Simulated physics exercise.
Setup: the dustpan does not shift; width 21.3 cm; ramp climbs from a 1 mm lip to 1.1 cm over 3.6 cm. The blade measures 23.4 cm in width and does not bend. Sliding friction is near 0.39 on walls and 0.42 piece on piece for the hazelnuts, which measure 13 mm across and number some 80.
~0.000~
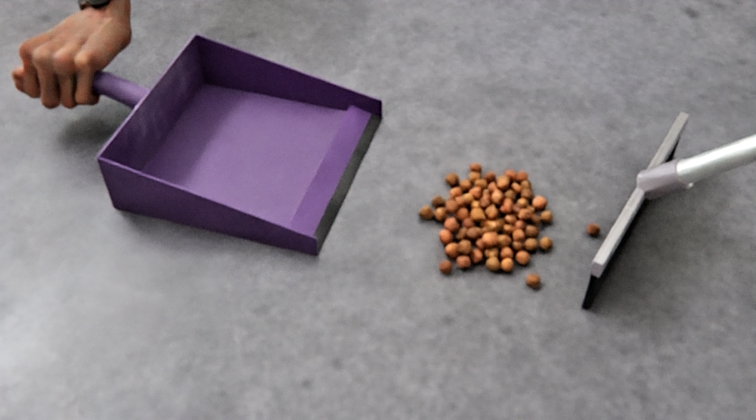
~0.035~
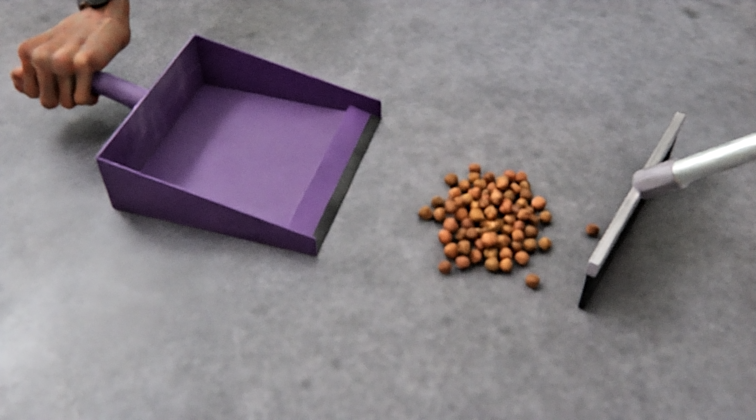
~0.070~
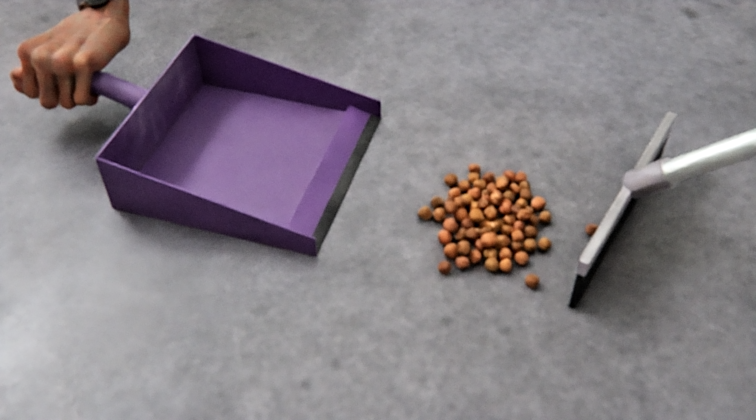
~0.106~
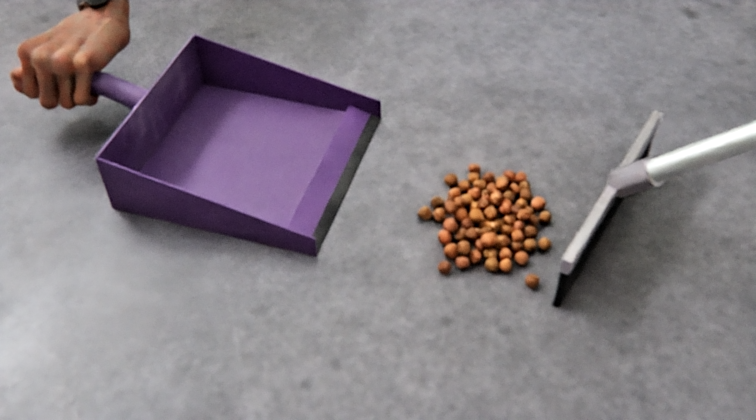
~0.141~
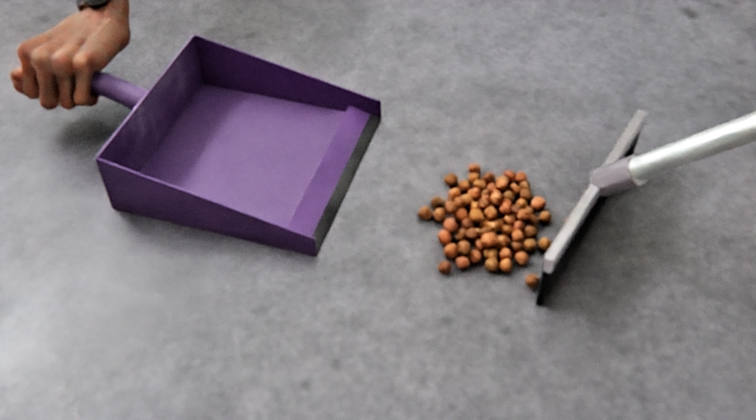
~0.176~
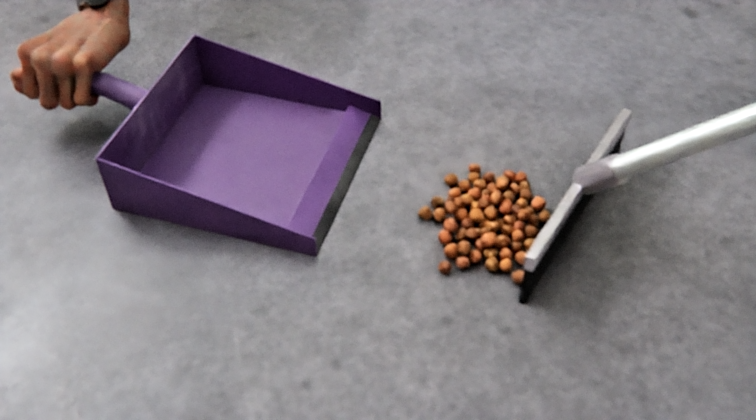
A grey squeegee-like blade sliding left across a concrete floor to the edge of a brown nut pile, a hand holding a purple dustpan still.
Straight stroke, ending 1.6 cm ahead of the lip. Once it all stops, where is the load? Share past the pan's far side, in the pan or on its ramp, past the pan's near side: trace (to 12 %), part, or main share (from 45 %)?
Far side trace, pan part, near side trace.
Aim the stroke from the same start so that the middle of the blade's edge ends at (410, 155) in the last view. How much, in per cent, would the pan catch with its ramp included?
Close to 25 in a hundred.
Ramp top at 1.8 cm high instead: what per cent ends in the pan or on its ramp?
That change would give about 15 per cent.
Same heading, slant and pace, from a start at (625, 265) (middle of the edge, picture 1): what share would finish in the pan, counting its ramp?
Something close to 10 percent.
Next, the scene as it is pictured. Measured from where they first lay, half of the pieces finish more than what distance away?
It works out to roughly 14 cm.
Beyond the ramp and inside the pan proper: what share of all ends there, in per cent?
It comes to some 0 per cent.
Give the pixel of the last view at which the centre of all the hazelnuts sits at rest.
Roughly pixel (363, 176).
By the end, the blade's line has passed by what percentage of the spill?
My guess is close to 0 per cent.
After 0.39 s, middle of the blade 13 cm from the lip; 0 % over the lip, far side 0 %, near side 0 %.
After 0.52 s, middle of the blade 8 cm from the lip; 0 % over the lip, far side 0 %, near side 5 %.
Then, at 0.79 s, middle of the blade 5 cm from the lip; 20 % over the lip, far side 5 %, near side 5 %.
In the end, at 1.3 s, far side 5 %, pan 20 %, near side 5 %, in front of the lip or behind the blade 65 %.
